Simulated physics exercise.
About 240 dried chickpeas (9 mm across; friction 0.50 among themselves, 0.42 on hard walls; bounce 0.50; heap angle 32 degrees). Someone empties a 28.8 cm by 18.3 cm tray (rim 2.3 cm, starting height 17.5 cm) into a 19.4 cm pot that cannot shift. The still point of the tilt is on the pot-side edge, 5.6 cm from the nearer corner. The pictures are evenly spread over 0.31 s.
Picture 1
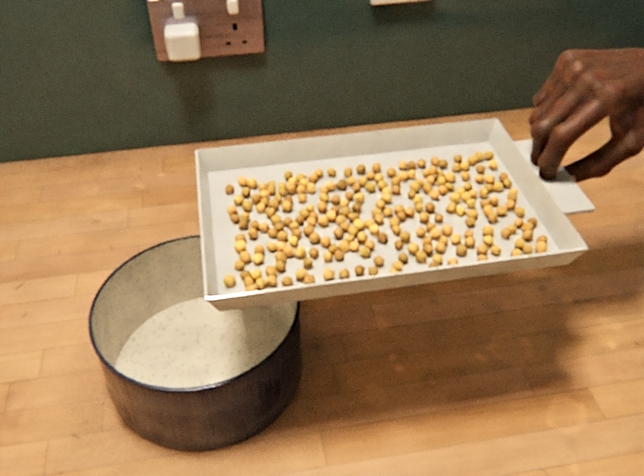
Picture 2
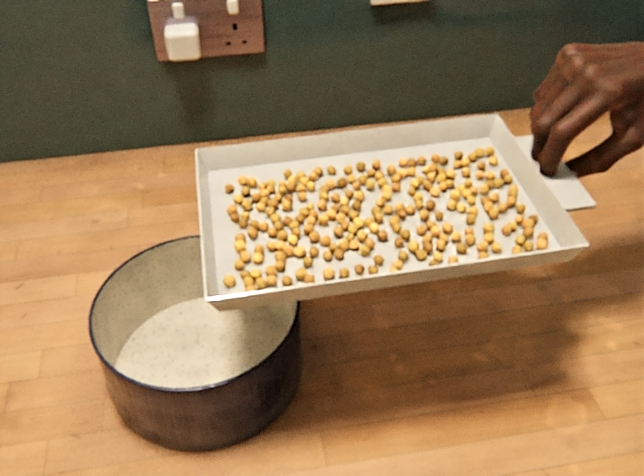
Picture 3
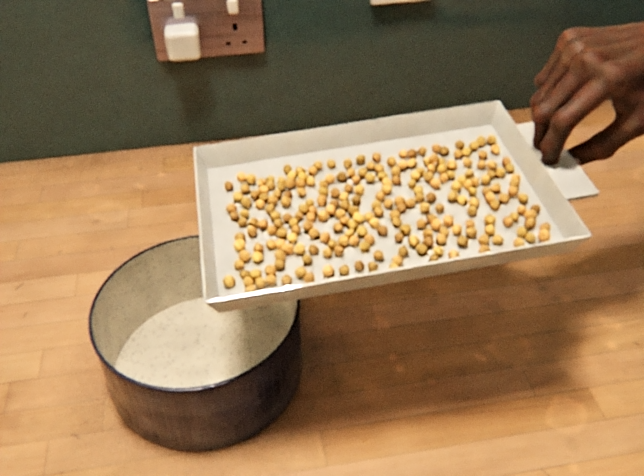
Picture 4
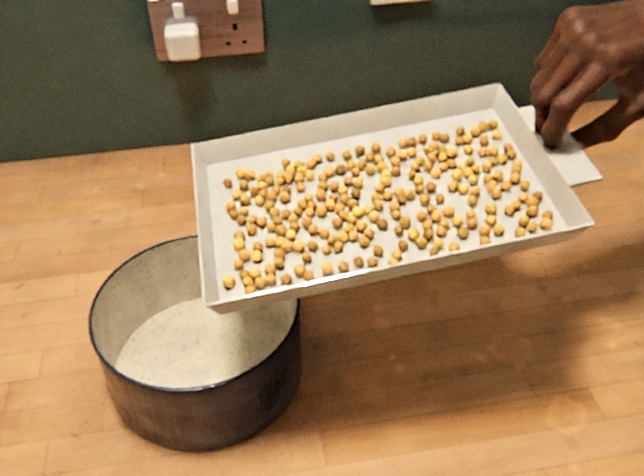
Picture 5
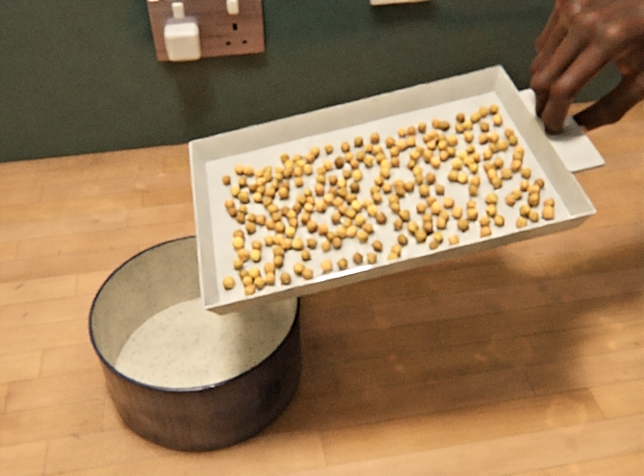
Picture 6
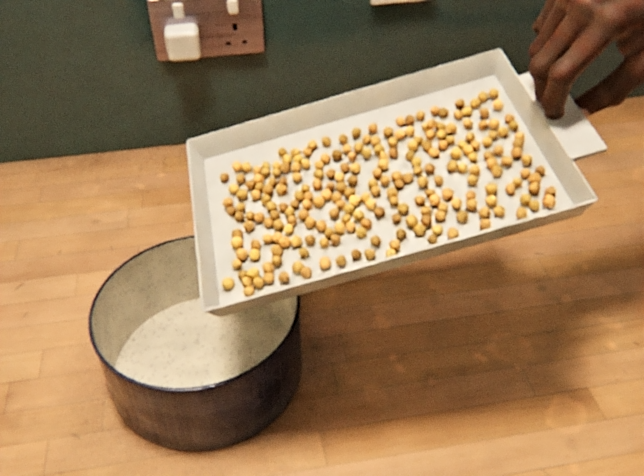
A white tray of chickpeas tilts gradually as a hand raises its right end.
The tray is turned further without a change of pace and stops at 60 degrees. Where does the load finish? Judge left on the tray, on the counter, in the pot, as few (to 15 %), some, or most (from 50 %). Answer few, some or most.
Left on the tray: Most; on the counter: Few; in the pot: Few.
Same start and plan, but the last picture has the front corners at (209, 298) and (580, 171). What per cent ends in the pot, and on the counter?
Pot 5, counter 5.
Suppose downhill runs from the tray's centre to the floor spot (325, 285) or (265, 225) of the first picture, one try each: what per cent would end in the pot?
About 0 and 5 per cent.
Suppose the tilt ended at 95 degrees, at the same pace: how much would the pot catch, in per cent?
It would be near 60 per cent.
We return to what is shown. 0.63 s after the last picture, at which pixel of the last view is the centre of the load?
Around (268, 222).
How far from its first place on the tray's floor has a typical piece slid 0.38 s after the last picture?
About 6 cm.
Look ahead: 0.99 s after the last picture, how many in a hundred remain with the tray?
Some 95 per cent of the load.
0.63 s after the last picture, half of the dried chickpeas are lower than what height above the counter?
About 22 cm.
Then, 0.38 s after the last picture, tilt 37 degrees; the tray holds 100 %, the pot 0 %.
Then, 0.63 s after the last picture, tilt 52 degrees; the tray holds 100 %, the pot 0 %.
Then, 0.99 s after the last picture, tilt 60 degrees; the tray holds 95 %, the pot 0 %.
In the end, tray 95 %, counter 5 %, pot 0 %.
